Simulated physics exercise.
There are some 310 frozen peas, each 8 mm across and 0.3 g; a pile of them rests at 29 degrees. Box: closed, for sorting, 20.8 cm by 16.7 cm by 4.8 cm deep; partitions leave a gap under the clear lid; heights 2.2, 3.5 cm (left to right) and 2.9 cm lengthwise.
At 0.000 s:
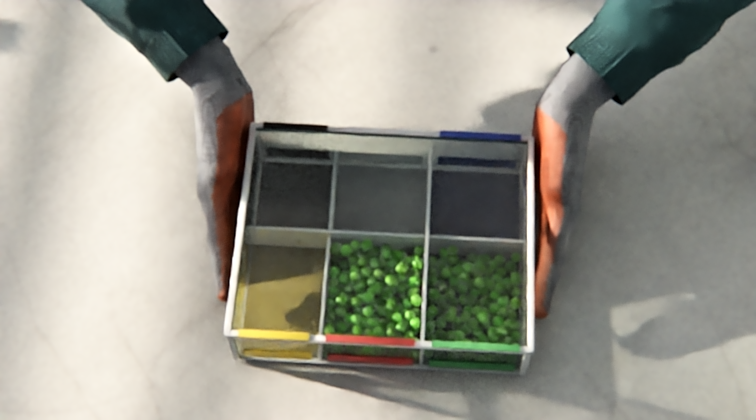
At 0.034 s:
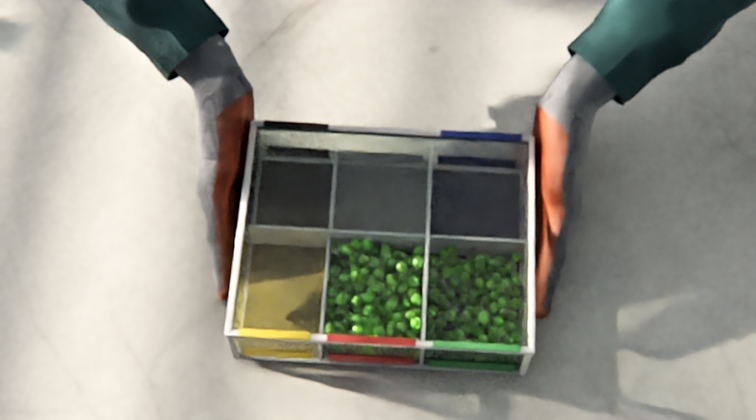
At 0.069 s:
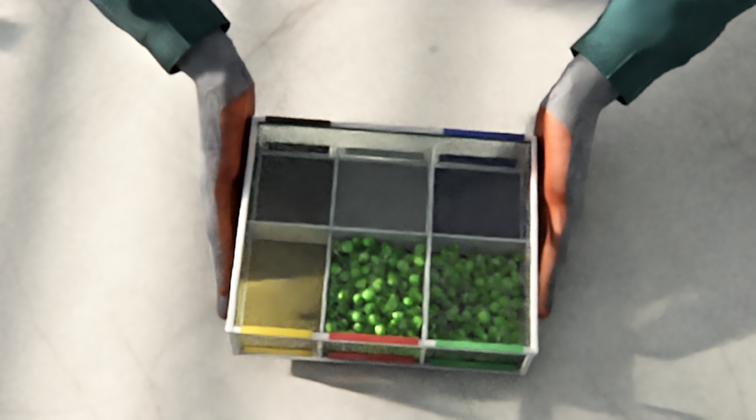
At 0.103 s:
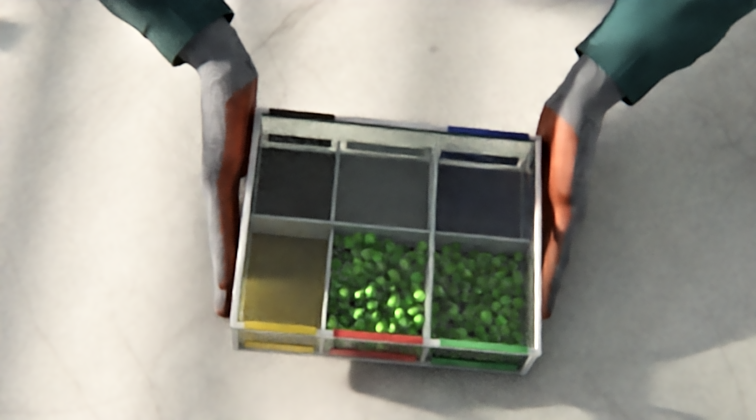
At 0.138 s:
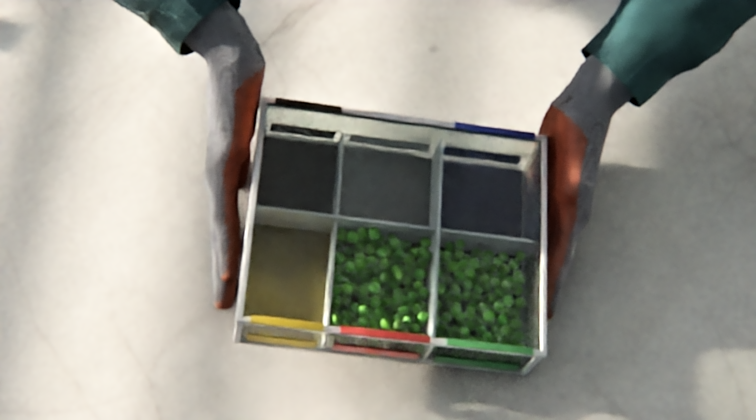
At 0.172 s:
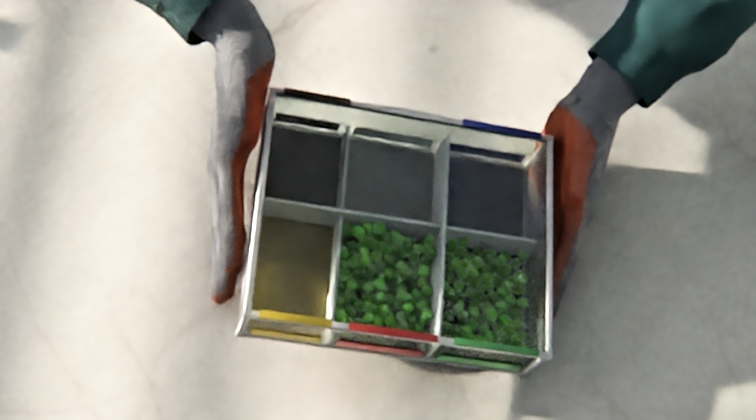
A clear divided box, held between two hands in orange-palmed gloves, slowly tilted down toward the right, while the green peas stayed in the two front compartments marked red and green.
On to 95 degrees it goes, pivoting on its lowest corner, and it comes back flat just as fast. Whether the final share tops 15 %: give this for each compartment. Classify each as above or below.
Classification: Red above, blue below, green above, yellow below, white below, black below.
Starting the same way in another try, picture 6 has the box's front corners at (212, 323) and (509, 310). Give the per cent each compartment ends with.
By the end, red has 10%, blue has 0%, green has 20%, yellow has 45%, white has 5% and black has 25%.
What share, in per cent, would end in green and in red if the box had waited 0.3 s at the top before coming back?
Green 50, red 45.
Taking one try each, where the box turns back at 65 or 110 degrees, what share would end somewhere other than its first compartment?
I'd expect close to 5 and then close to 15 per cent.
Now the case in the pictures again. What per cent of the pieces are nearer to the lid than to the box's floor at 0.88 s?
Close to 40 in a hundred.
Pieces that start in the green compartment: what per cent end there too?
Around 100 per cent of it.
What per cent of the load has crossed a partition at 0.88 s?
Value: Close to 5 %.
After 0.88 s, tilt 95 degrees; red 50 %, green 50 %.
After 1.35 s, tilt 42 degrees; red 50 %, green 50 %.
Then, at 1.89 s, tilt 0 degrees; red 45 %, green 50 %.
By 2.4 s all is still; red 45 %, blue 0 %, green 50 %, yellow 0 %, white 0 %, black 0 %.
